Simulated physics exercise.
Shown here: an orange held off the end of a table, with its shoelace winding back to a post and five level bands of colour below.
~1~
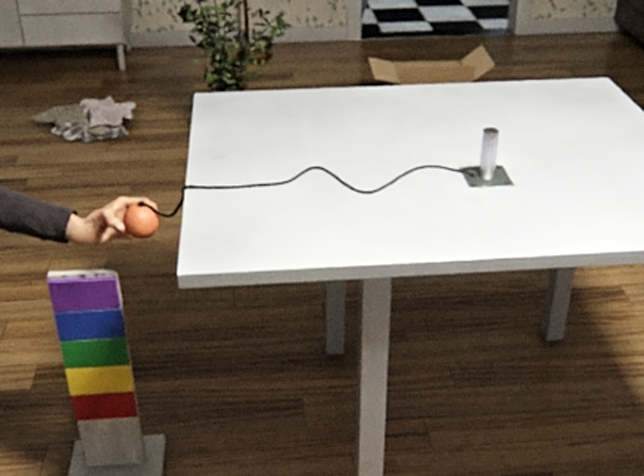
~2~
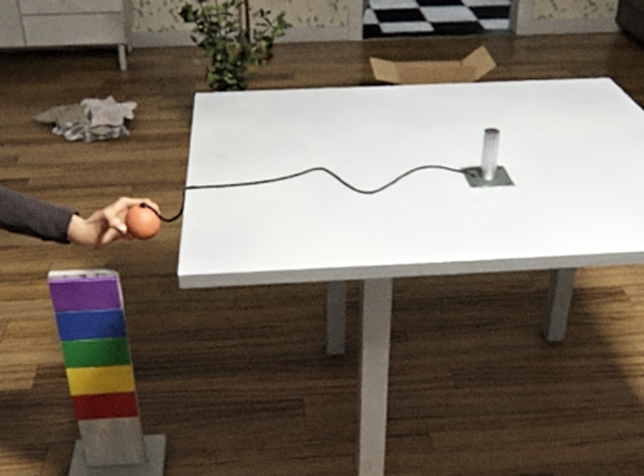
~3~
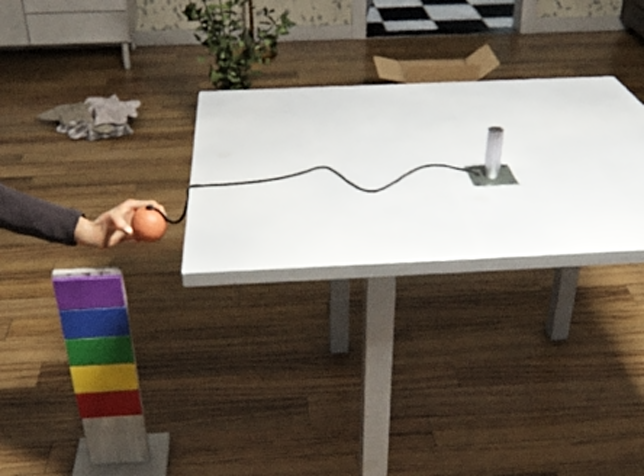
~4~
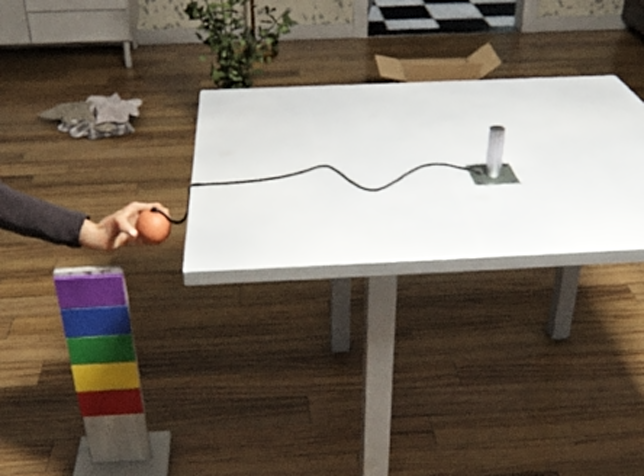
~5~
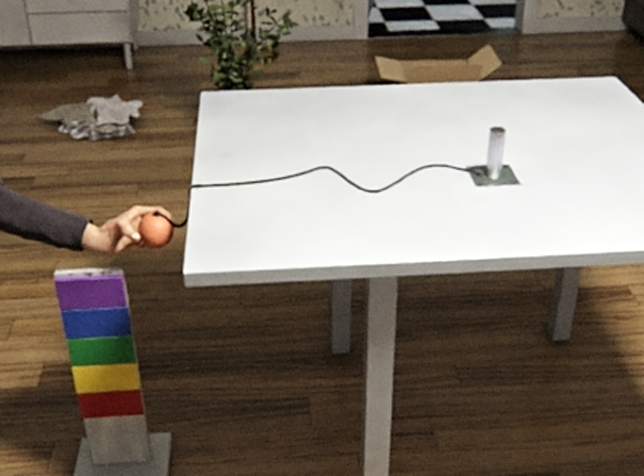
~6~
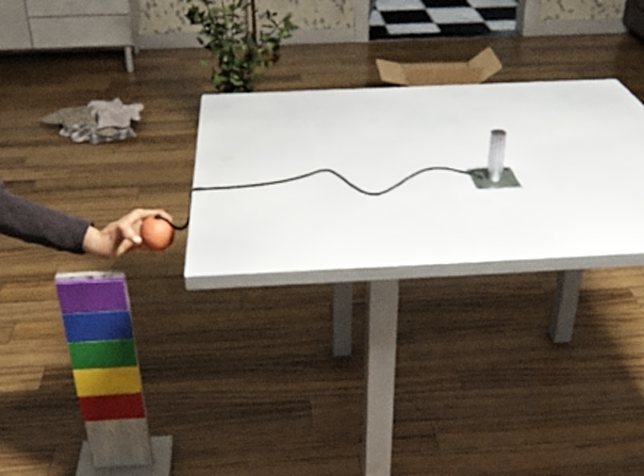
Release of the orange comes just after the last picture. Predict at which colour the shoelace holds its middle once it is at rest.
At blue, I would say.
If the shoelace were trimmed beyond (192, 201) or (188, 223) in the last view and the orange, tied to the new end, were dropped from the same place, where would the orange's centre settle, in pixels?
I'd say somewhere near (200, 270) the first time and near (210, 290) the second time.
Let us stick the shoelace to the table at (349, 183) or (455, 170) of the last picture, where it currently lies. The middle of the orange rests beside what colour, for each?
Results, in sequence: Purple / blue.
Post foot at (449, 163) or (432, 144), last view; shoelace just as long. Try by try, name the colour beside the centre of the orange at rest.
In that order: Green; green.
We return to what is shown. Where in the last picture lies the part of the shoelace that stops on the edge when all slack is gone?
Pixel (255, 185).
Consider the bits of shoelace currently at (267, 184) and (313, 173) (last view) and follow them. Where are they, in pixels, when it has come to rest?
First one: (204, 186); second one: (255, 184).
Soon after, orange near (178, 311); level with blue.
Then, orange near (235, 317); level with blue.
Further on, orange near (192, 318); level with blue.
At rest, orange near (200, 320); level with blue. The blue one.
